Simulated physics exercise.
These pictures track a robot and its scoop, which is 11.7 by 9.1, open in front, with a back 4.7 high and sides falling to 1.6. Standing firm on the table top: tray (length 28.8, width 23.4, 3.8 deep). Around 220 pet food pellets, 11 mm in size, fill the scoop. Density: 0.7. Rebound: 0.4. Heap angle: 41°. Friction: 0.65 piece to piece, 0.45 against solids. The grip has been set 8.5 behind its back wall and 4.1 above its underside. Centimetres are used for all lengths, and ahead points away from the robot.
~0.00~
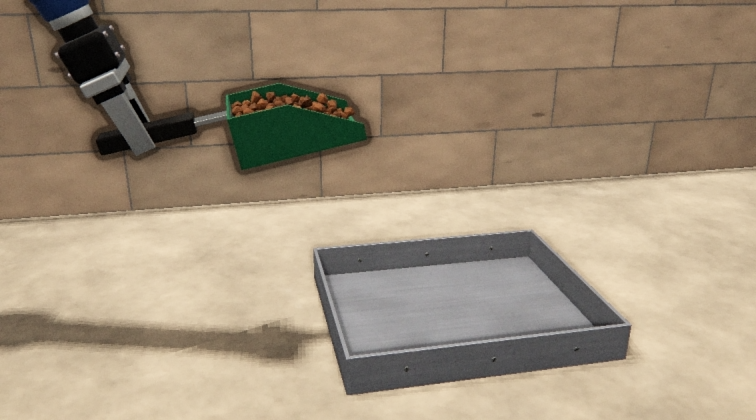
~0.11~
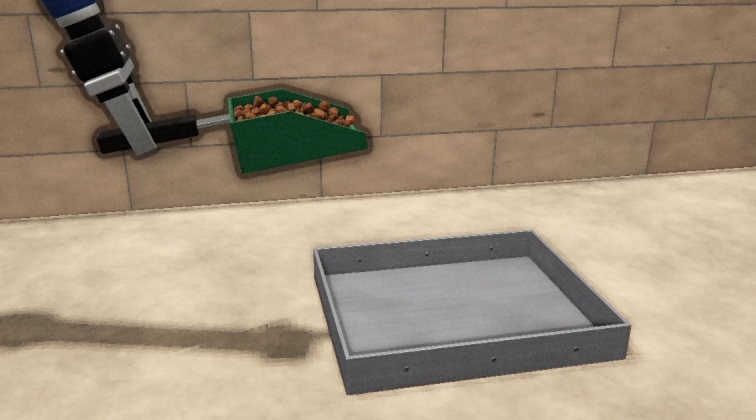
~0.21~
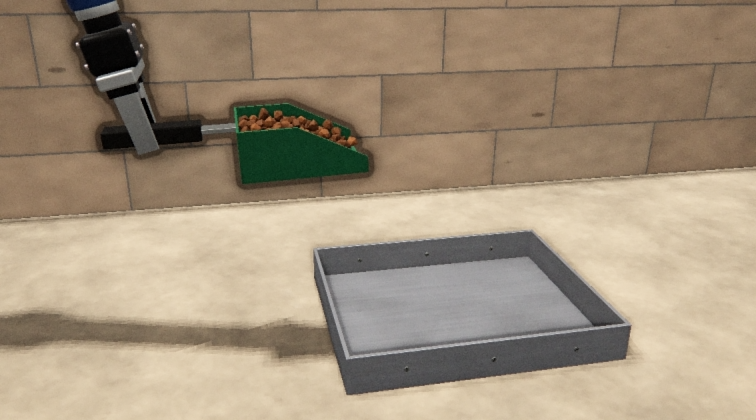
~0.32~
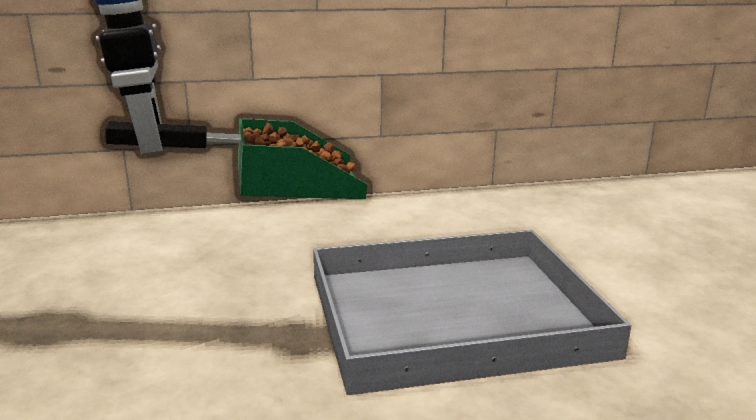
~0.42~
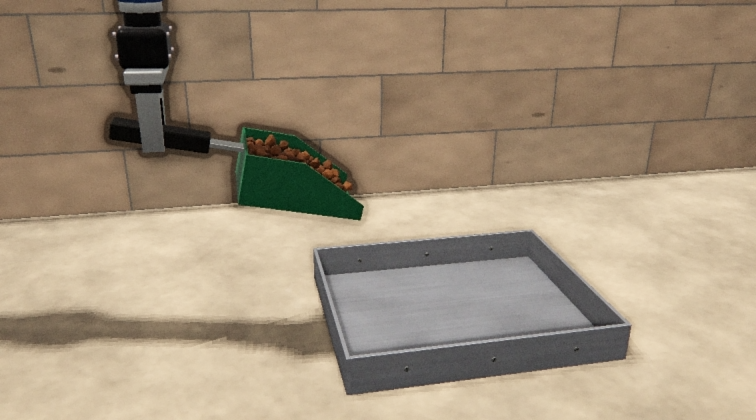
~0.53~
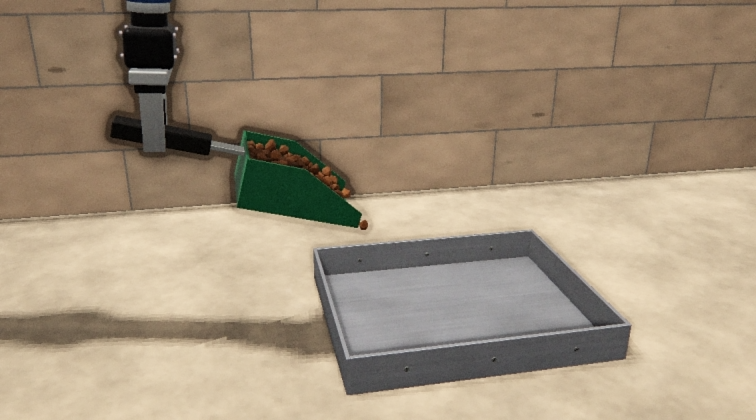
The clip opens with a robot arm holding a green scoop of brown pellets, tilted slightly back, above and left of an empty gray tray. The arm lowers the scoop while rotating its open front downward, and the pellets shift forward until a single one leaves the front lip.
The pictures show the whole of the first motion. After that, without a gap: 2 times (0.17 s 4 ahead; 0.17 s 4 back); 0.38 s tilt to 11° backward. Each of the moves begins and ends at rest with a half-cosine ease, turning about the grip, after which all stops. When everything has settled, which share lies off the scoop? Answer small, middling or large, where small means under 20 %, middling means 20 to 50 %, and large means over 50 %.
Large.
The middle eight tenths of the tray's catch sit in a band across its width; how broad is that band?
Ignoring a tenth on either side, it spans close to 12 cm of the tray.
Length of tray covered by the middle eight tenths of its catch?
It spans some 12 centimetres.
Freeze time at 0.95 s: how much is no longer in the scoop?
50 %.
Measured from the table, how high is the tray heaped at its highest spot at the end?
Some 2.5 cm up.
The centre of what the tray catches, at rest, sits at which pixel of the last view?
Around pixel (408, 311).
By 0.95 s, tilted 15° forward, highest piece 18 above the table; 111 on the scoop, 102 in the tray, 7 in flight or on a rim.
By 1.38 s, tilted 4° forward, highest piece 19 above the table; 195 in the tray, 25 on the scoop.
By 1.79 s, tilted 11° backward, highest piece 24 above the table; 195 in the tray, 25 on the scoop.
By 2.84 s, tilted 11° backward, highest piece 24 above the table; 195 in the tray, 25 on the scoop.
Final count, 195 in the tray, 25 on the scoop. That is 89 % off the scoop.
